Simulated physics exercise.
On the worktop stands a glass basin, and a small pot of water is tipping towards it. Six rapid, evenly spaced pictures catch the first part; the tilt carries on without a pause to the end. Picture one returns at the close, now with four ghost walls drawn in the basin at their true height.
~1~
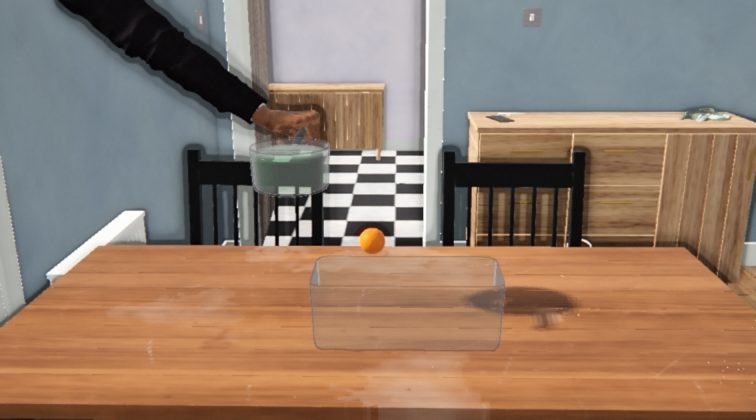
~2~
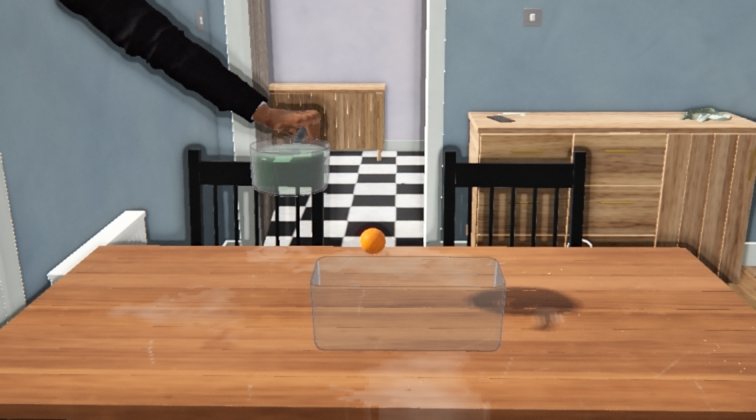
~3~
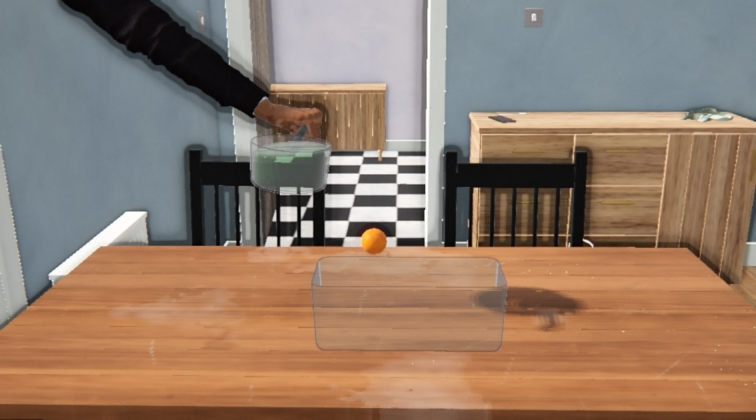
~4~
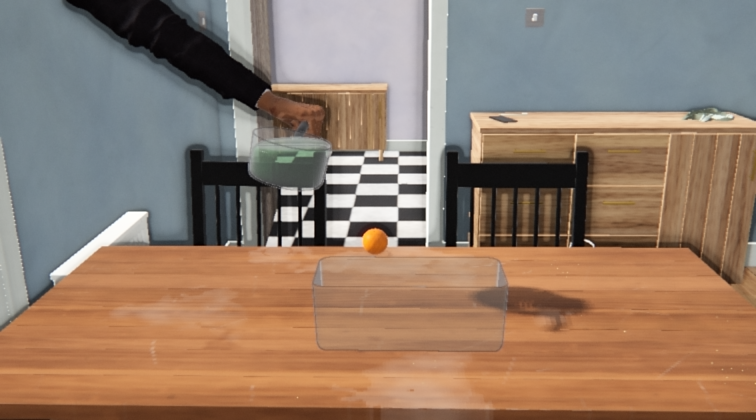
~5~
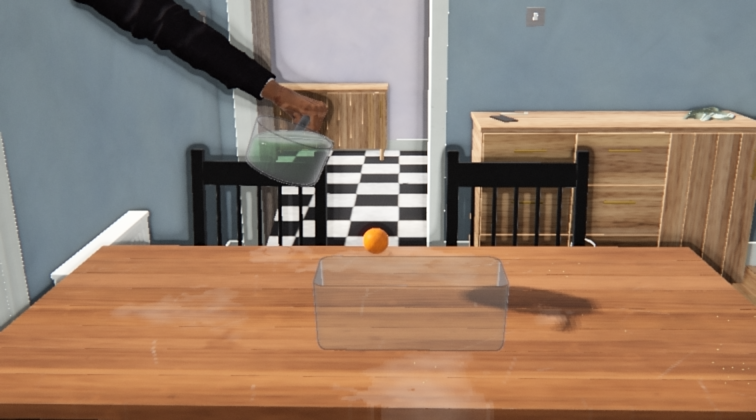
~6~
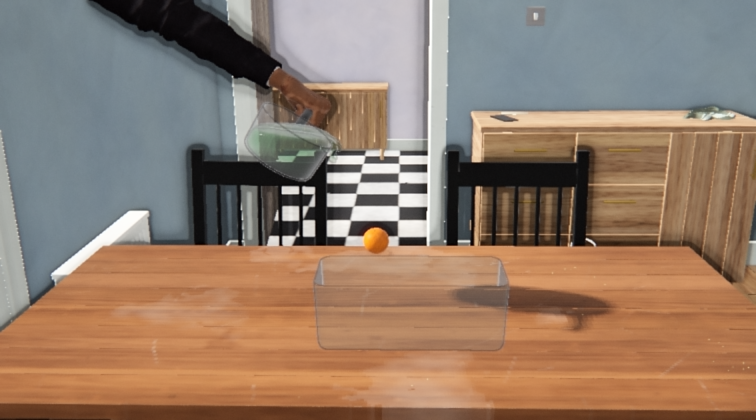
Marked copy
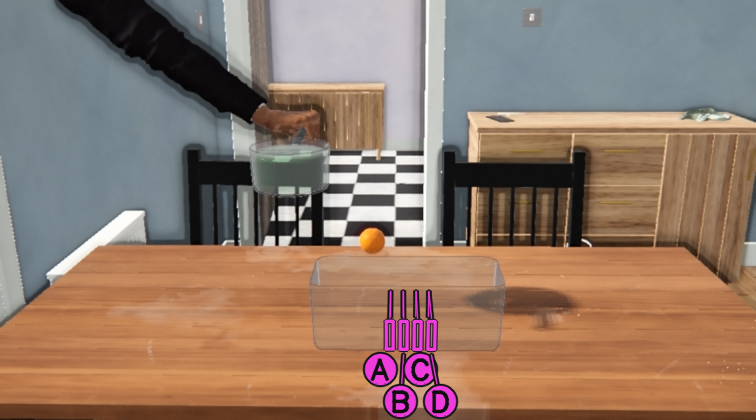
The clip shows a hand holding a small pot of water above a wooden table with a glass basin and an orange ball; the pot starts upright, then tilts steadily to the right until water just passes its lip.
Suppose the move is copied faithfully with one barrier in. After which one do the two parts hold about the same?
Use position C.
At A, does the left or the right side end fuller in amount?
More ends on the right.
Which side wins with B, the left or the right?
The right one.
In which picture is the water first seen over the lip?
In picture 5.
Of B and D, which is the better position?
B.
On the marked copy, A at (389, 354); B at (403, 354); C at (417, 354); D at (431, 354).
If A is chosen, about 10 % ends left of the wall and 87 % right of it; 3 % is lost outside.
If B is chosen, about 26 % ends left of the wall and 71 % right of it; 3 % is lost outside.
If C is chosen, about 51 % ends left of the wall and 46 % right of it; 3 % is lost outside.
If D is chosen, about 80 % ends left of the wall and 15 % right of it; 5 % is lost outside.
